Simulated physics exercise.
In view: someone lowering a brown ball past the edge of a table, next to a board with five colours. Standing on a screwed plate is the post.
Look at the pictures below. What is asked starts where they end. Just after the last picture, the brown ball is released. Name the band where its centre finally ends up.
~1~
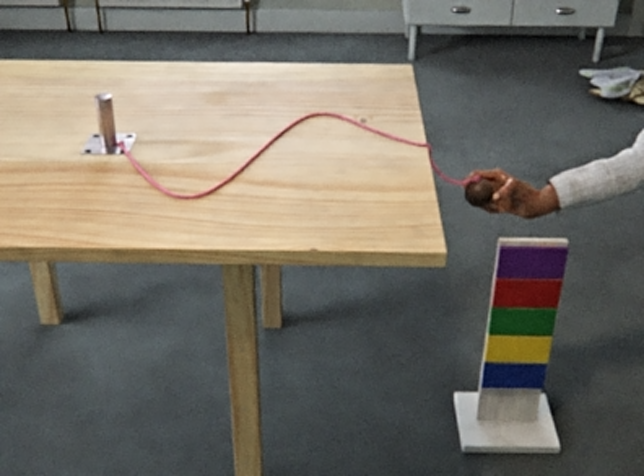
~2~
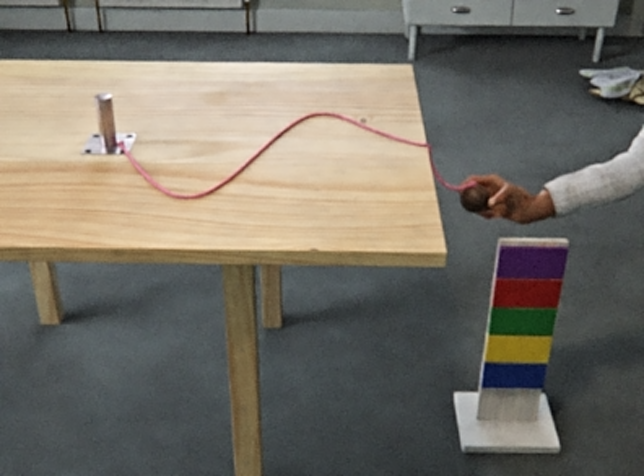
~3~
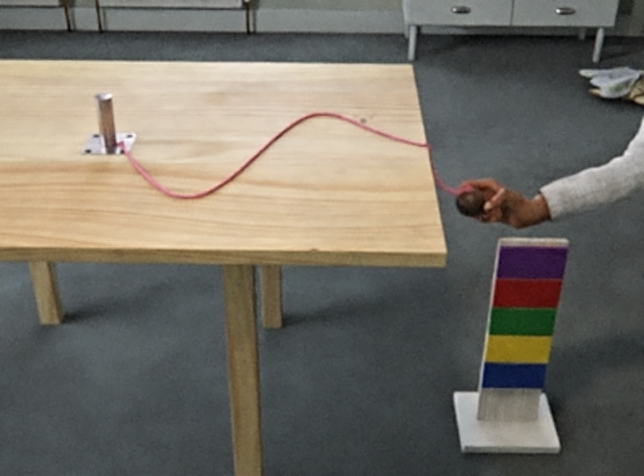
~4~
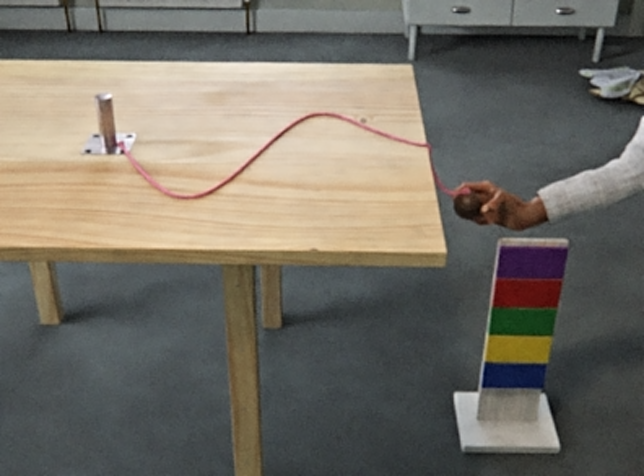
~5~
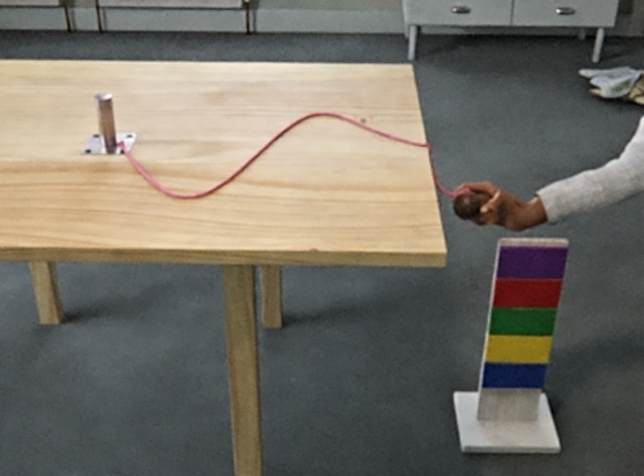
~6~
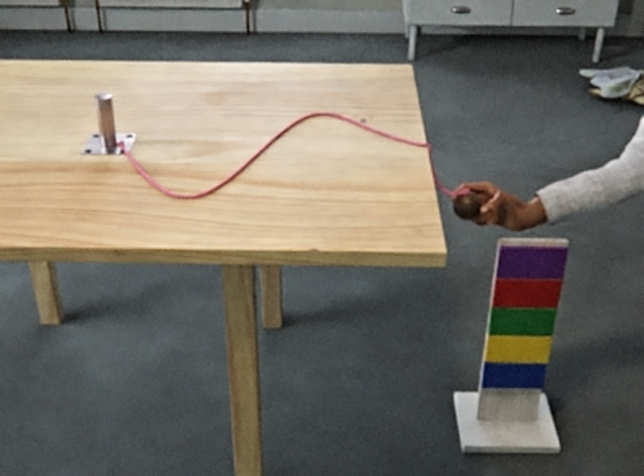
Its centre finishes at the blue band.
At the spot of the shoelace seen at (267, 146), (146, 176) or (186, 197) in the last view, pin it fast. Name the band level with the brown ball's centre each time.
Red; yellow; green.
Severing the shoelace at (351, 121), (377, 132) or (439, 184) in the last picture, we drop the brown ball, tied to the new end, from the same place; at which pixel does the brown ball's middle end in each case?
Estimated positions in order: (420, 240); (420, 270); (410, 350).
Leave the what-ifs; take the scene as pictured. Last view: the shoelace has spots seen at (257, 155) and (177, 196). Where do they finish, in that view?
(364, 156), then (247, 150).
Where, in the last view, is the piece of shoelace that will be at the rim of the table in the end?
Look close to (287, 129) - that's the one.
Early on, ball near (428, 360); level with yellow.
Midway, ball near (402, 386); level with blue.
Finally, ball near (411, 382); level with blue. Its middle rests at the blue band.
